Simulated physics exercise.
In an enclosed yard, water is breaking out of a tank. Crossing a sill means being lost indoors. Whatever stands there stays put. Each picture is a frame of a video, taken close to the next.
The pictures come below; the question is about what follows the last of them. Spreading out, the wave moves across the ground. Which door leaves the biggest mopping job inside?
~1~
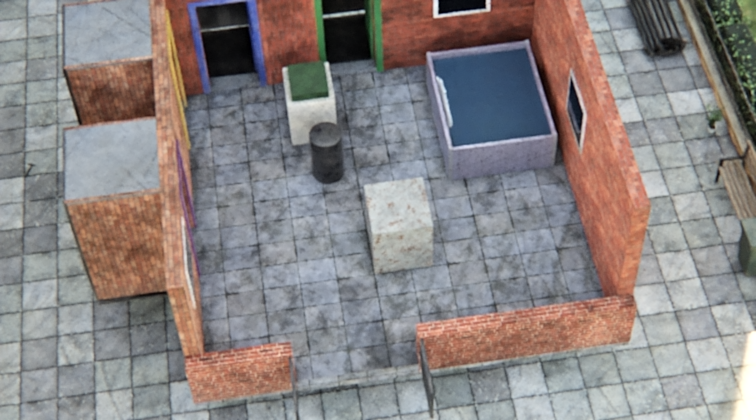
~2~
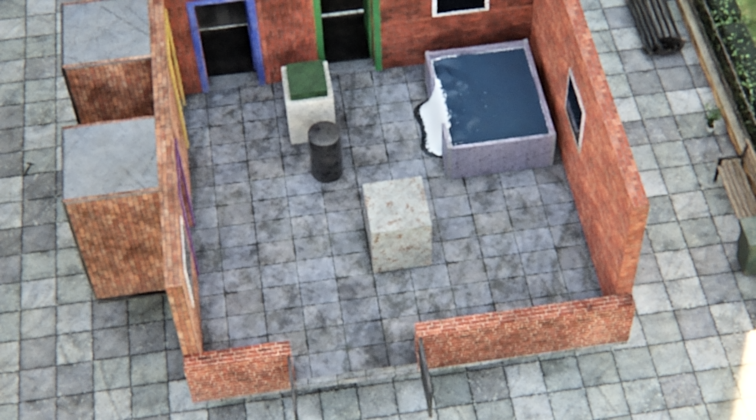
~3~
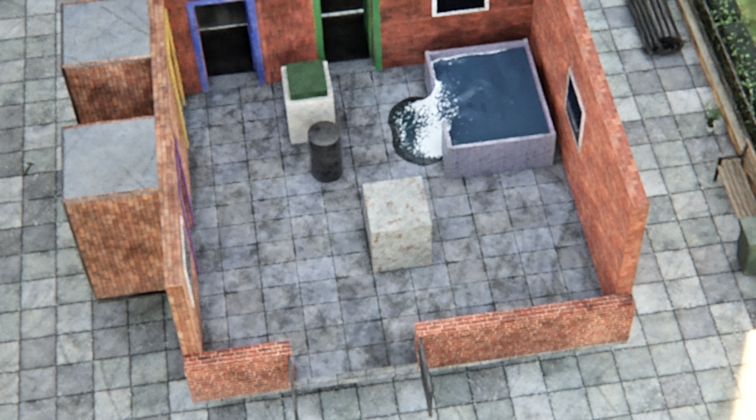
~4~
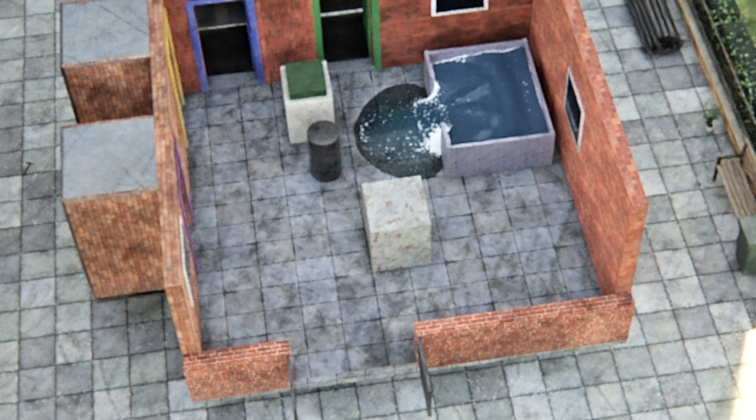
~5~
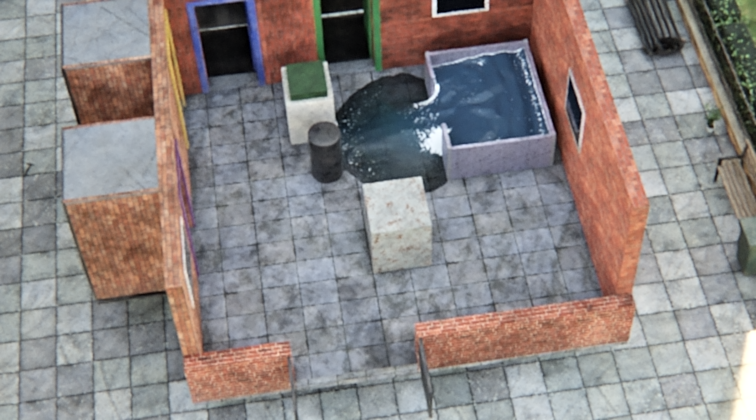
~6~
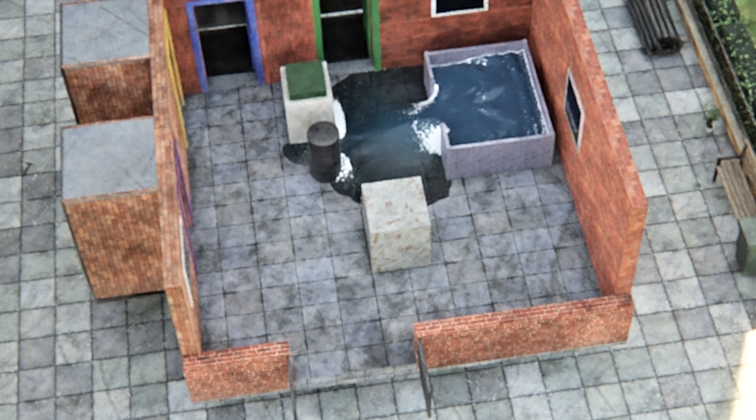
That would be the green door.
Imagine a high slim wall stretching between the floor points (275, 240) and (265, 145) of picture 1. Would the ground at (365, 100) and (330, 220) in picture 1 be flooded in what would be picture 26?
Well, the first one ends up submerged, and the second one ends up submerged.
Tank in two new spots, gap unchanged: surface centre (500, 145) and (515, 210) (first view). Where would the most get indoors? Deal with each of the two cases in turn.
For the first spot it's the one in purple, and for the second it's the green door.
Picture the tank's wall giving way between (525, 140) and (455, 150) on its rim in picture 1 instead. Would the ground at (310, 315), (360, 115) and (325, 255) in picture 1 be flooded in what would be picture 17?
The first spot is left untouched, the second is left untouched, the third is left untouched.
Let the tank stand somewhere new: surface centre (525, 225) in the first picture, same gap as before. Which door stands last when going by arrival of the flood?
It would be the yellow one.
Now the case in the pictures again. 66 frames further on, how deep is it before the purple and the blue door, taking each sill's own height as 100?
170 and 50 %, in that order.
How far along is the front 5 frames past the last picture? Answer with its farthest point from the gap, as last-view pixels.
Farthest reach: About (191, 197).
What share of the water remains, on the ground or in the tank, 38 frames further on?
About 84 %.
A moment on, water covers 30 % of the floor; green door a trickle in, yellow door not reached, blue door not reached, purple door not reached.
Next, water covers 50 % of the floor; green door a lot in, yellow door wet at the sill, nothing in, blue door wet at the sill, nothing in, purple door wet at the sill, nothing in.
Then, water covers 65 % of the floor; green door a lot in, yellow door wet at the sill, nothing in, blue door wet at the sill, nothing in, purple door a trickle in.
Later, water covers 70 % of the floor; green door a lot in, yellow door wet at the sill, nothing in, blue door a trickle in, purple door some in.
In the end, water covers 95 % of the floor; green door a lot in, yellow door wet at the sill, nothing in, blue door a trickle in, purple door some in; the green door has let in the most.
